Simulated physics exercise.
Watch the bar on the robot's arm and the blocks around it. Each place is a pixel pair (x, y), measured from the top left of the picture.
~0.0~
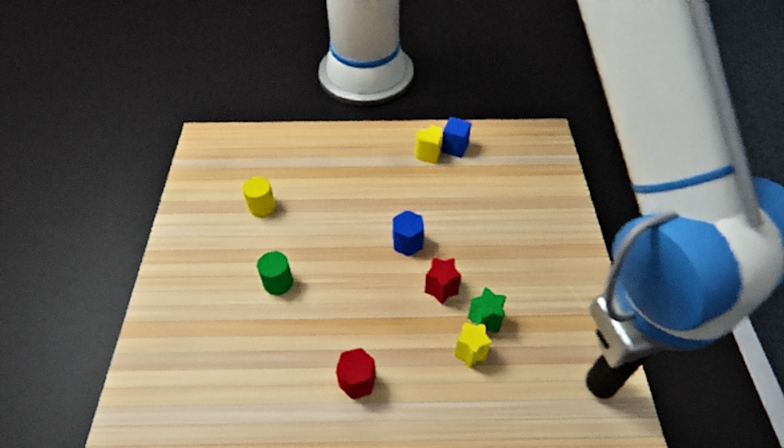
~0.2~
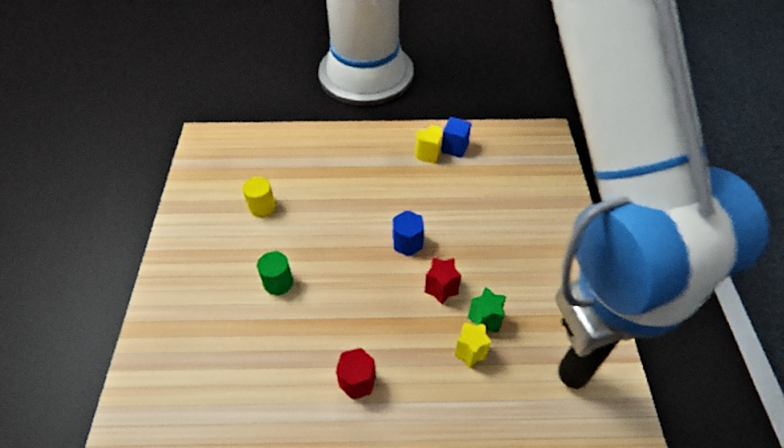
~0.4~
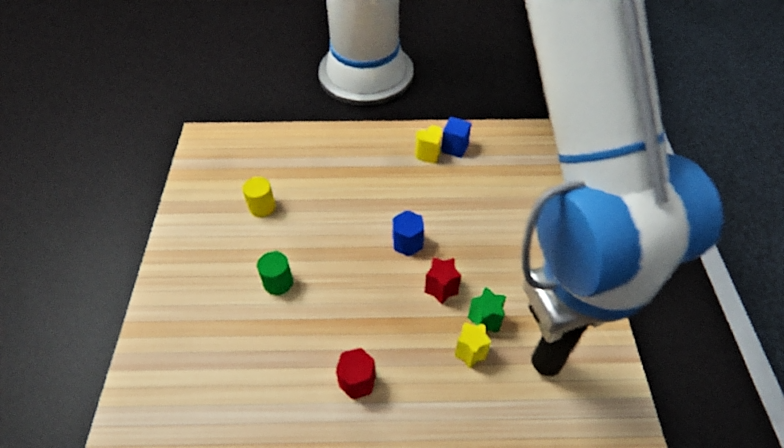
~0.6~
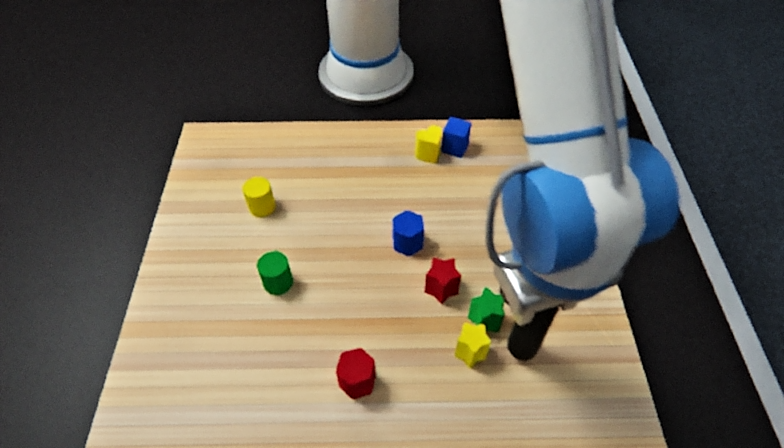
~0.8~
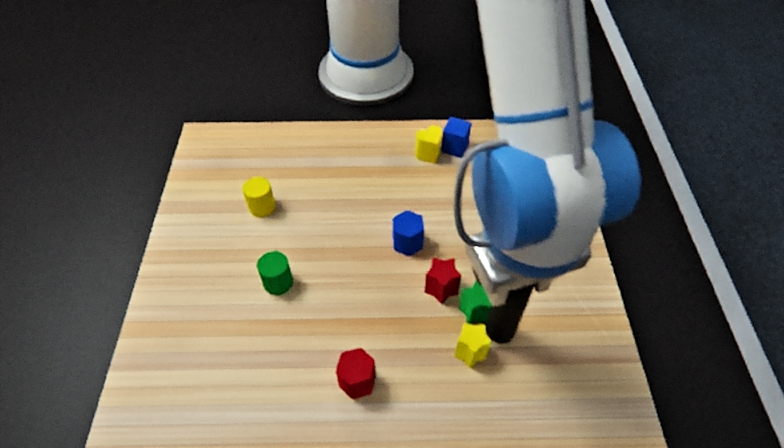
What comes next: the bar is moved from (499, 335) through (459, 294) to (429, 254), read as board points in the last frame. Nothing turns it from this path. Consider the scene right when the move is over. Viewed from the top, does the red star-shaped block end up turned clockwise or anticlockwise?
From above, the turn goes anticlockwise.
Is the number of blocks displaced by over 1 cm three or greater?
My answer is yes.
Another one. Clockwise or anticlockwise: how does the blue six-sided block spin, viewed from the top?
It turns clockwise.
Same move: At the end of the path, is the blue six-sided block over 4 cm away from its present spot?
In short: No.
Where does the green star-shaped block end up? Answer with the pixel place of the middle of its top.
It should be at about (405, 229).
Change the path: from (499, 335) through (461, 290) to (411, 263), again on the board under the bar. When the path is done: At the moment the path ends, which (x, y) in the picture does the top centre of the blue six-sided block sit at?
In the picture, that point is around (393, 206).
On the path given first. One third of the way, bar at (472, 303); red star-shaped block at (426, 257); green star-shaped block at (451, 269).
Two thirds of the way, bar at (449, 275); blue six-sided block at (401, 218), turned 35° clockwise; red star-shaped block at (397, 244), turned 30° anticlockwise; green star-shaped block at (425, 246), turned 30° anticlockwise.
At the end, bar at (429, 249); blue six-sided block at (390, 210), turned 40° clockwise; red star-shaped block at (383, 243), turned 70° anticlockwise; yellow star-shaped block not moved; green star-shaped block at (405, 229), turned 70° anticlockwise.
